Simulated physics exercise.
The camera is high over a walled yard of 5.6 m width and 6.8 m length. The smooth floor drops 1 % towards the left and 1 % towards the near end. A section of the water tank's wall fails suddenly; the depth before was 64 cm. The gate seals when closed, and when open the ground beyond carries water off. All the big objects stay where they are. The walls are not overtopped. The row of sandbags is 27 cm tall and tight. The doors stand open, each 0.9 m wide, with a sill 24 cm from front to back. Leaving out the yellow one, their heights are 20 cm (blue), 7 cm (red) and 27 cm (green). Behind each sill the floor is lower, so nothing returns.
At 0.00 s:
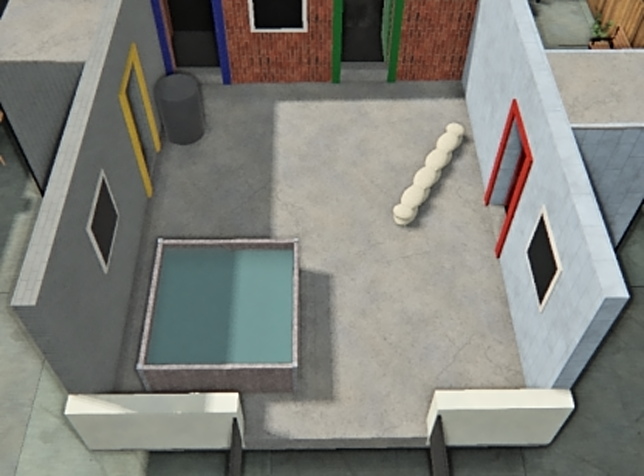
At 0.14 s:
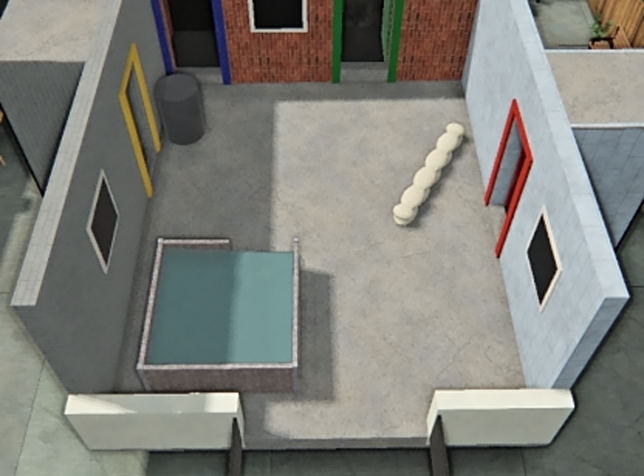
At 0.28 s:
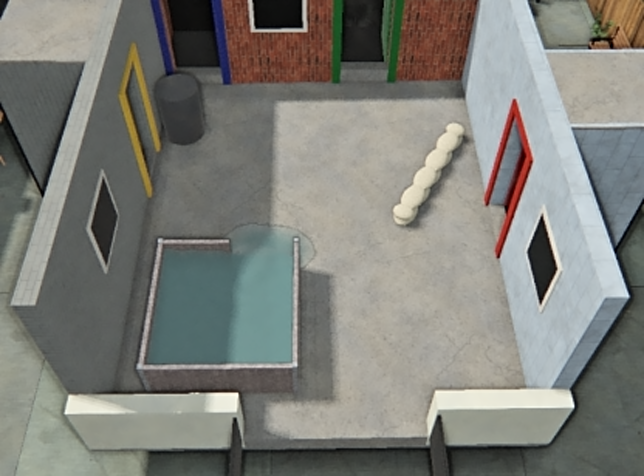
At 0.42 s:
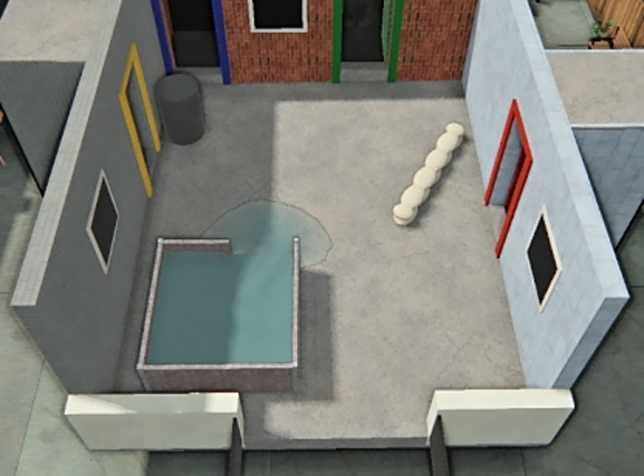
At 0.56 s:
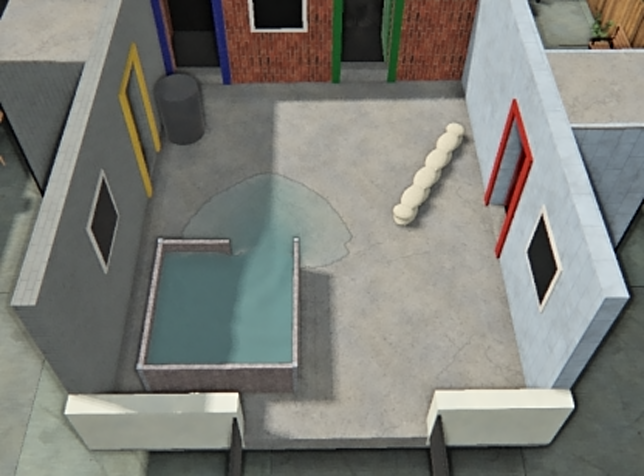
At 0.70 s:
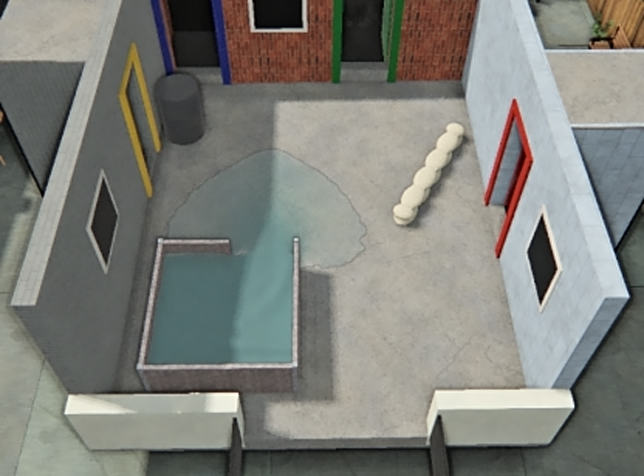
A walled tank of teal water stands at the lower left of a grey concrete yard, seen from high above by a still camera. A yellow doorway and dark barrel are on the left, blue and green doorways in the far brick wall, and a red doorway beyond a cream segmented object on the right. Part of the tank's far wall disappears, and water spreads outward across the floor in a widening, see-through fan.
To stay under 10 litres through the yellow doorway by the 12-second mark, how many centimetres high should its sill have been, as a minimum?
At least 11.5 cm or so.
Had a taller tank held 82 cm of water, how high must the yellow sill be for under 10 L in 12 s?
About 16 cm.
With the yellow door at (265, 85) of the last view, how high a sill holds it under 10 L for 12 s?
Roughly 16 cm.
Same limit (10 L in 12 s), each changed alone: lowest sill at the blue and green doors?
Roughly 15 cm at blue and 12.5 cm at green.
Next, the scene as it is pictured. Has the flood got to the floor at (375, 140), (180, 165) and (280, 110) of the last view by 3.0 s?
In that order: Wet, under water, under water.
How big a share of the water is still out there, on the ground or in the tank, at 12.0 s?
Roughly 92 in a hundred.
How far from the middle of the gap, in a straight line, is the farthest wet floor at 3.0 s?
Some 5.6 m out.
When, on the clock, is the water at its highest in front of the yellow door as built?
Around 9.0 s.
After 1.4 s water covers 35 % of the floor, deepest (36 cm) near (266, 265); 4 cm at the yellow door, 0 litres in over its 9 cm sill.
After 3.0 s water covers 50 % of the floor, deepest (34 cm) near (462, 84); 11 cm at the yellow door, 6 litres in over its 9 cm sill.
After 12.0 s water covers 85 % of the floor, deepest (18 cm) near (109, 424); 12 cm at the yellow door, 41 litres in over its 9 cm sill.
At the yellow door as built, the water arrived by 1.3 s and peaked near 13 cm at 9.2 s.
Run again over the same 12 s with other heights there, 32 litres in over 9.5 cm, 4 litres over 13 cm. The limit of 10 litres is kept from about 11.5 cm up.
